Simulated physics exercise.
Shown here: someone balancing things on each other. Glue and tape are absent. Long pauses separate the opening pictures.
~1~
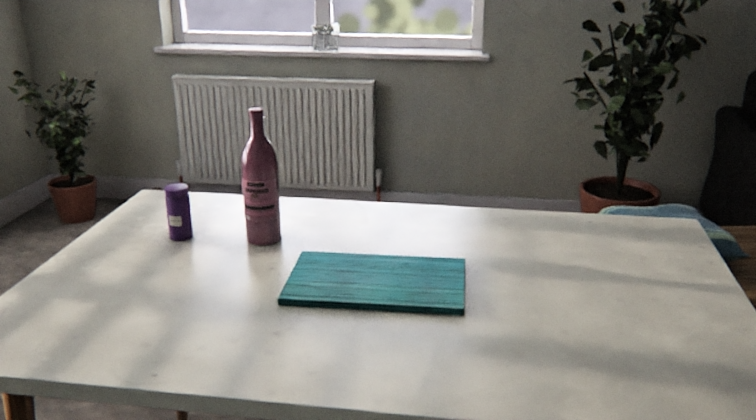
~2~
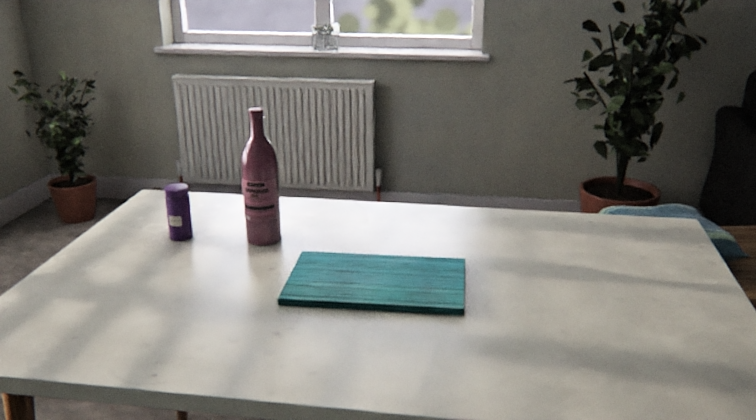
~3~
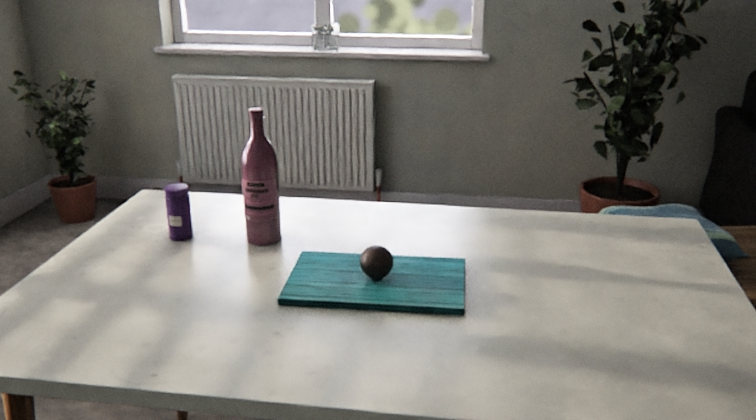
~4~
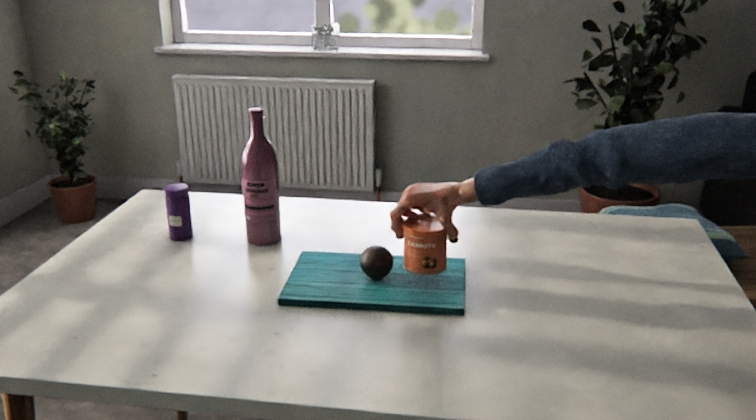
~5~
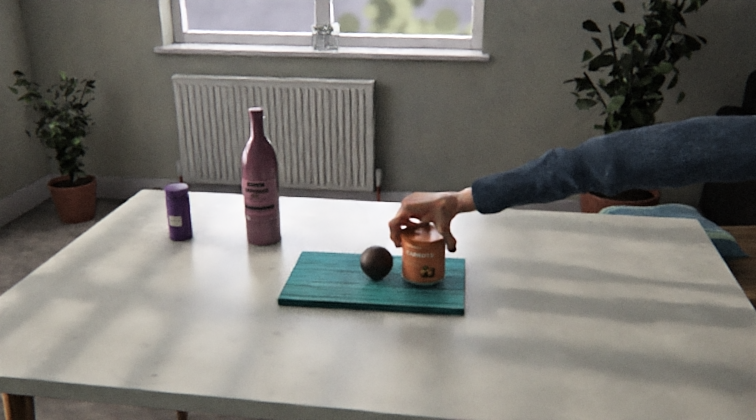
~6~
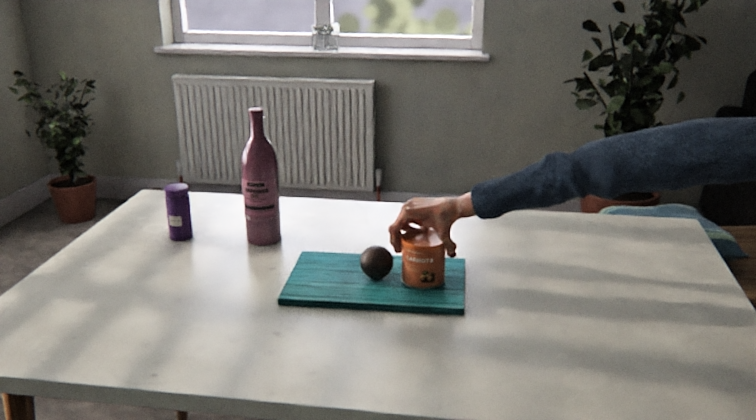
A hand lowering an orange tin onto a teal board beside a dark brown ball, with a bottle and purple shaker behind.
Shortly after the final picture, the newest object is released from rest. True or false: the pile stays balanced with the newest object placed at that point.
True.
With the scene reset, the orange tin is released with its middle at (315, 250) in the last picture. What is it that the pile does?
In the end the pile does not fall.
Then, 0.80 s past the last view, nothing moves.
Then, 1.90 s past the last view, orange tin resting near (424, 259).
Finally, all 5 still in place. Final places as the last picture's camera would see them, orange tin near (424, 259). The pile stays up.
